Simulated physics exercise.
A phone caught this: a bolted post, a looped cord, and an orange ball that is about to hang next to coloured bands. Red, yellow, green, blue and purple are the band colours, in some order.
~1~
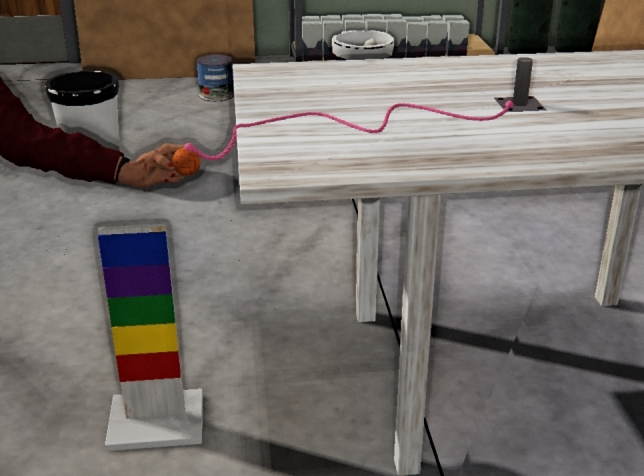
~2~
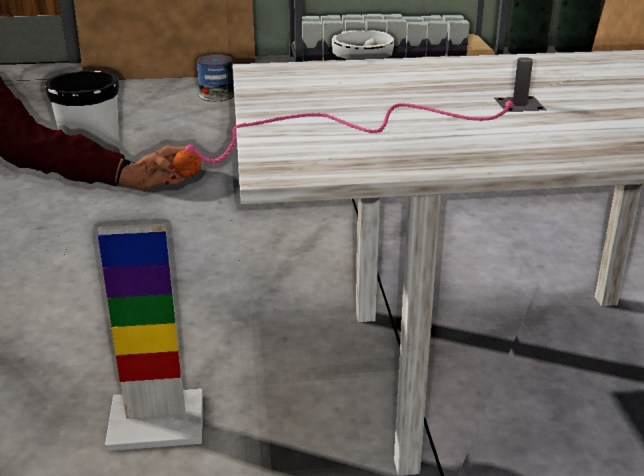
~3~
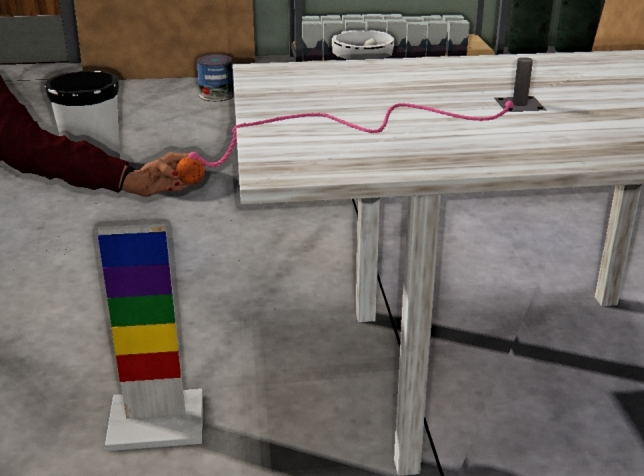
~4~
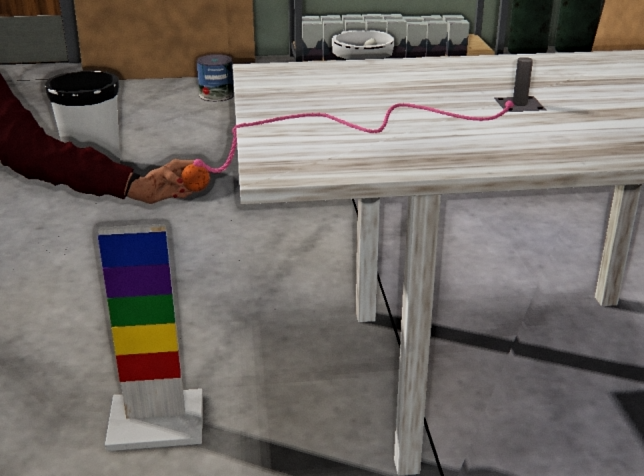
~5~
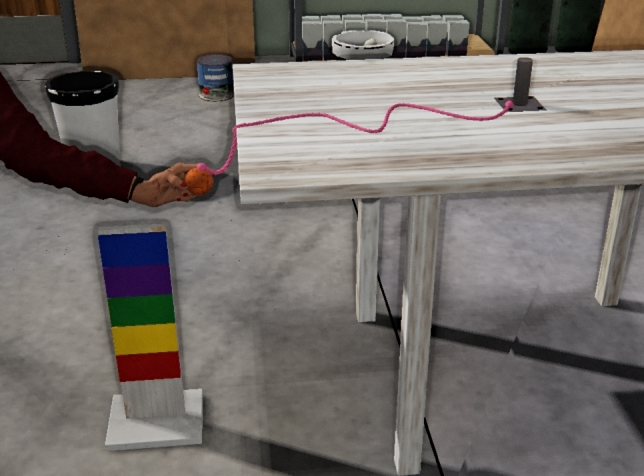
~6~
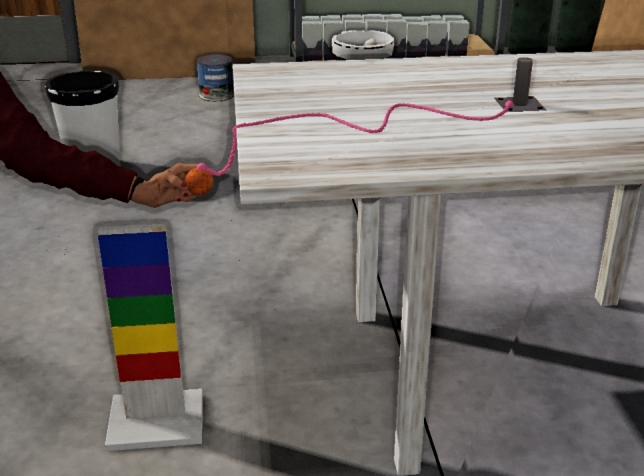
A hand holding an orange ball on a pink cord shifts slightly right and down.
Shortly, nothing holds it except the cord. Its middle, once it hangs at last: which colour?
Colour: Green.
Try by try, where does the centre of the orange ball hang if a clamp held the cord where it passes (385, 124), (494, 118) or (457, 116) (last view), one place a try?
Roughly (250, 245), (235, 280) and (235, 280).
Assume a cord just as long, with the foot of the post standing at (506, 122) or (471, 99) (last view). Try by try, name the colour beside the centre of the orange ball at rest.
For the first it would be yellow, for the second yellow.
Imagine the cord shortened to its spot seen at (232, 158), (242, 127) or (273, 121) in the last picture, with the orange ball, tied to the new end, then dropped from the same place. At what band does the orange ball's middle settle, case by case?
Here's the sequence: Purple; next: Blue; last: No band.
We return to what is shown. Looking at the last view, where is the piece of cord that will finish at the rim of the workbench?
You'll find it somewhere around (332, 118).
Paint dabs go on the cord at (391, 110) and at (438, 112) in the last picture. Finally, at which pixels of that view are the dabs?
(353, 117) and (410, 112), roughly.
Soon after, ball near (243, 271); level with purple.
Then, ball near (263, 298); level with green.
At rest, ball near (239, 299); level with green. The cord holds its middle at green.
